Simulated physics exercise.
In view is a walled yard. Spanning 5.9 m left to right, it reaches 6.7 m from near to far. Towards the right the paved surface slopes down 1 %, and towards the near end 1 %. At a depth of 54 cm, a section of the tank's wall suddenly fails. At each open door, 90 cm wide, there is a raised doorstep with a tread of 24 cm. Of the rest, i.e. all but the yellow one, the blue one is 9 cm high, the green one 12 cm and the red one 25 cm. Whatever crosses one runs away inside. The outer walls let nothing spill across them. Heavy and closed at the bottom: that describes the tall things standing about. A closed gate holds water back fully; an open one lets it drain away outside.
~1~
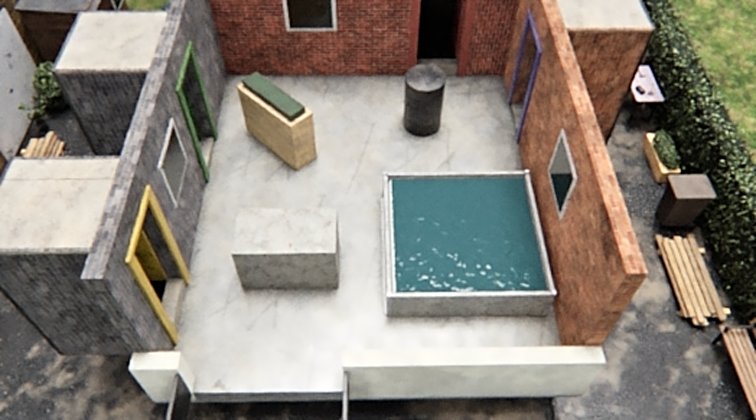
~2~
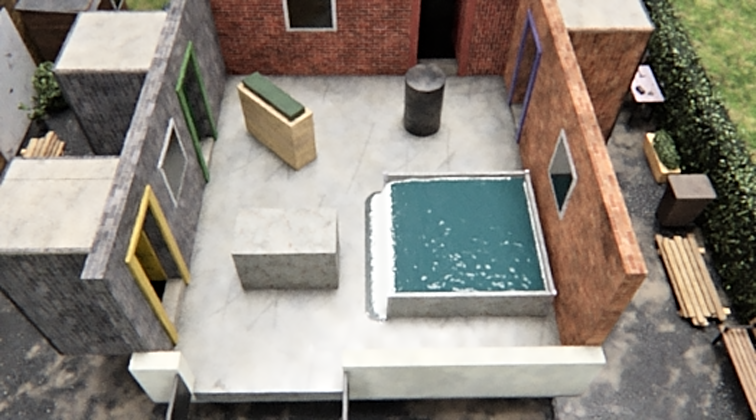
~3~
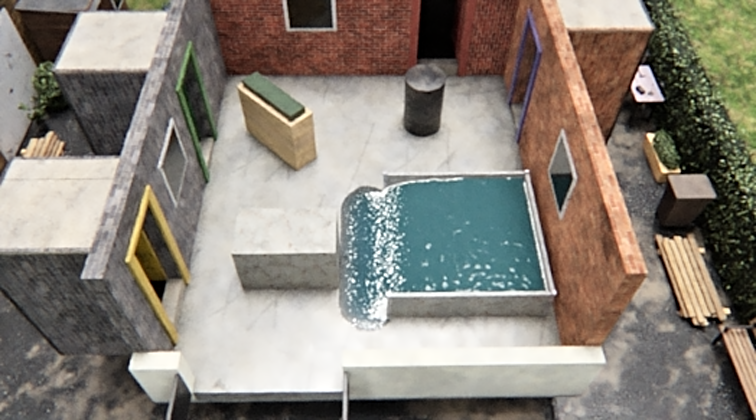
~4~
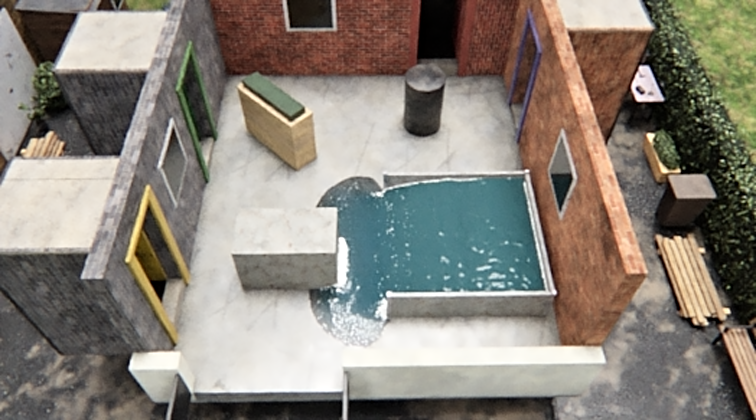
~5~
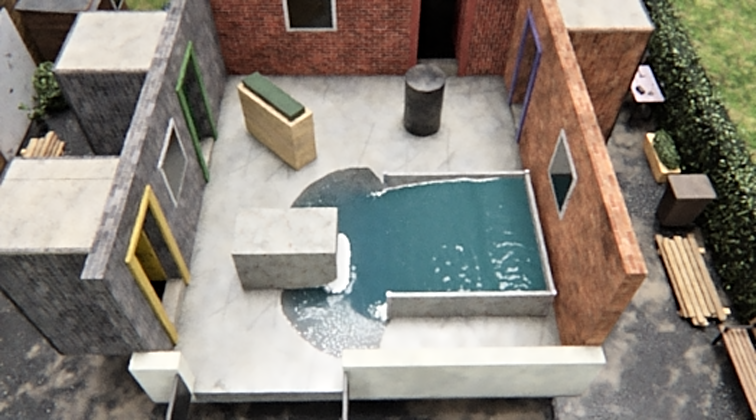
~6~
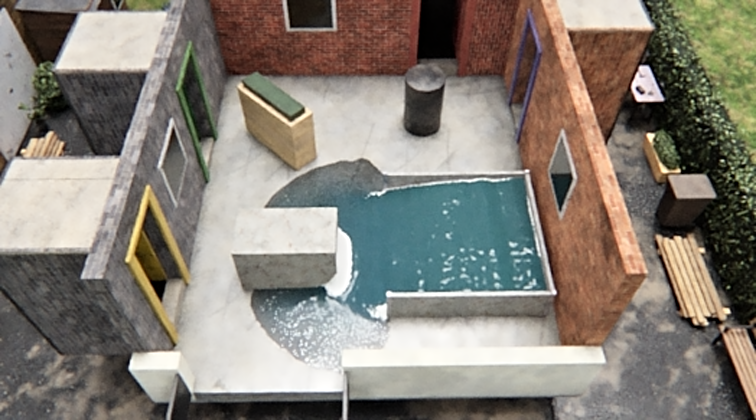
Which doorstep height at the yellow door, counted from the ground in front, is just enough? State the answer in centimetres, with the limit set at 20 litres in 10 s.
A height of roughly 9.5 cm is just enough.
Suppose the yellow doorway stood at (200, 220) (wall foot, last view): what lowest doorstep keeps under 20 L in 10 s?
18 cm.
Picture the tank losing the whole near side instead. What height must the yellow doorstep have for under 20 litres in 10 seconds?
Then the minimum is about 21 cm.
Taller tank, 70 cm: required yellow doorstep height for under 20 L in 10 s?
Then roughly 14.0 cm.
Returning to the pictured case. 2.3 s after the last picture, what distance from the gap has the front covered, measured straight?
Reach: Approx. 5.6 m.
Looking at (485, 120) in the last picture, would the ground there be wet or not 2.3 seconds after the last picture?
At that moment it's not yet touched.
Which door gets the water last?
Last: Blue.
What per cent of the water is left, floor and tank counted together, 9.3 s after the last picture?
About 64 per cent.
Then, 0.7 s after the last picture water covers 35 % of the floor, deepest (38 cm) near (343, 262); 11 cm at the yellow door, 0 litres in over its 23 cm doorstep.
Then, 2.3 s after the last picture water covers 60 % of the floor, deepest (23 cm) near (203, 203); 12 cm at the yellow door, 0 litres in over its 23 cm doorstep.
Then, 9.3 s after the last picture water covers 95 % of the floor, deepest (14 cm) near (511, 186); 4 cm at the yellow door, 0 litres in over its 23 cm doorstep.
At the yellow door as built, the water peaked near 16 cm, 1.7 s after the last picture.
Run again over the same 10 s with other heights there, 32 litres in over 8 cm, 13 litres over 10.5 cm. The limit of 20 litres is kept from about 9.5 cm up.
